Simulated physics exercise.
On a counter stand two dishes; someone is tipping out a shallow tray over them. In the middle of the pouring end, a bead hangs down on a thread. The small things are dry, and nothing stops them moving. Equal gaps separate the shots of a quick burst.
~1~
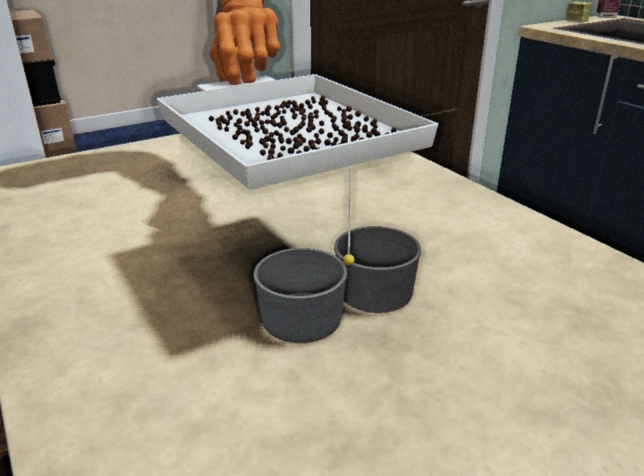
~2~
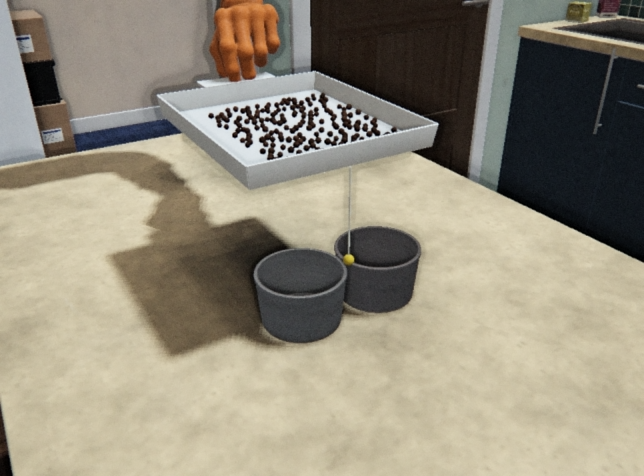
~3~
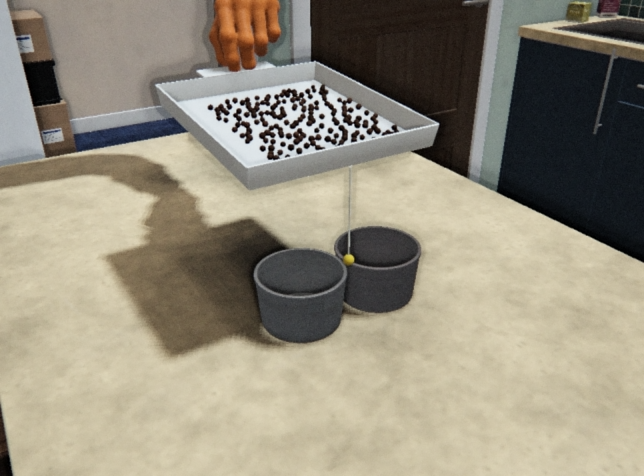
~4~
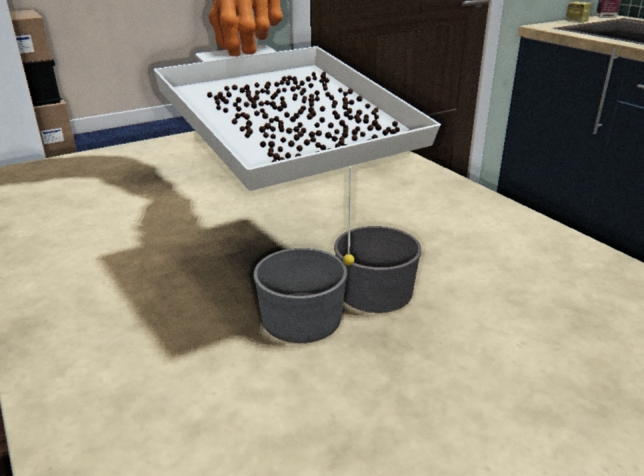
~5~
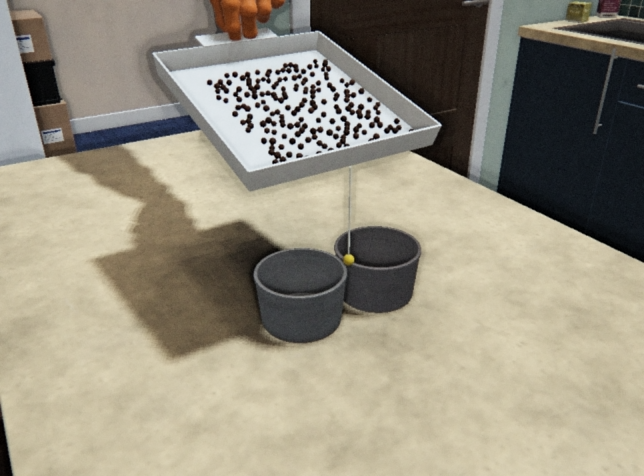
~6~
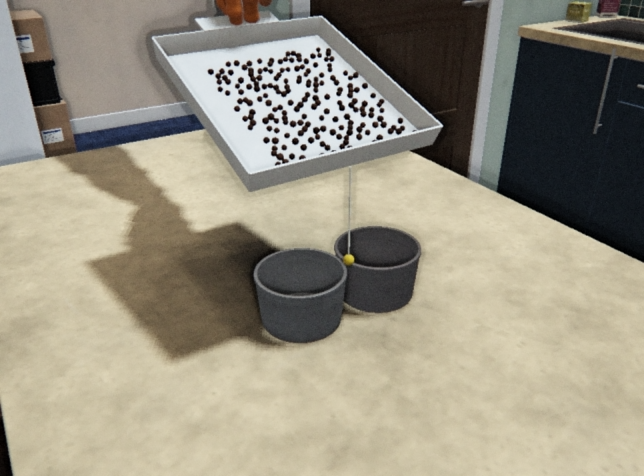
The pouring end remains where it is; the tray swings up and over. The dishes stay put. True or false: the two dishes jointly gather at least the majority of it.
False, they gather a minority.
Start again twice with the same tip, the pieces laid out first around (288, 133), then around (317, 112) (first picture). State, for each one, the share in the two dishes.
About 0 % and 0 %.
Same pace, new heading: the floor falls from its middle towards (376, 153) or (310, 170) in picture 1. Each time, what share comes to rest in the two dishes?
Near 30 % and, after that, 0 %.
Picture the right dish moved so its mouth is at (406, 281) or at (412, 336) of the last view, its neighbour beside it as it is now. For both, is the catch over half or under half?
Together the dishes get beyond half first, then less than a half.
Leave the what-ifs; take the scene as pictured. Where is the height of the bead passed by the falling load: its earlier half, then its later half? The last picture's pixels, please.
Close to (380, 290), then close to (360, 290).
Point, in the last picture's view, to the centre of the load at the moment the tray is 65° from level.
Around (348, 149).
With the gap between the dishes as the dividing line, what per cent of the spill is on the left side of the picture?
Close to 30 in a hundred.
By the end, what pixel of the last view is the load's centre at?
(378, 382).
Just after the last frame, tray tipped steeply; almost all on the tray; just a few outside both; just a few in the air.
A moment on, tray tipped past a quarter turn; roughly two thirds on the tray; just a few outside both; roughly a third in the air.
Further on, tray tipped past a quarter turn; every one outside both.
When it is over, tray tipped past a quarter turn; not one in the left dish; not one in the right dish; every one outside both.
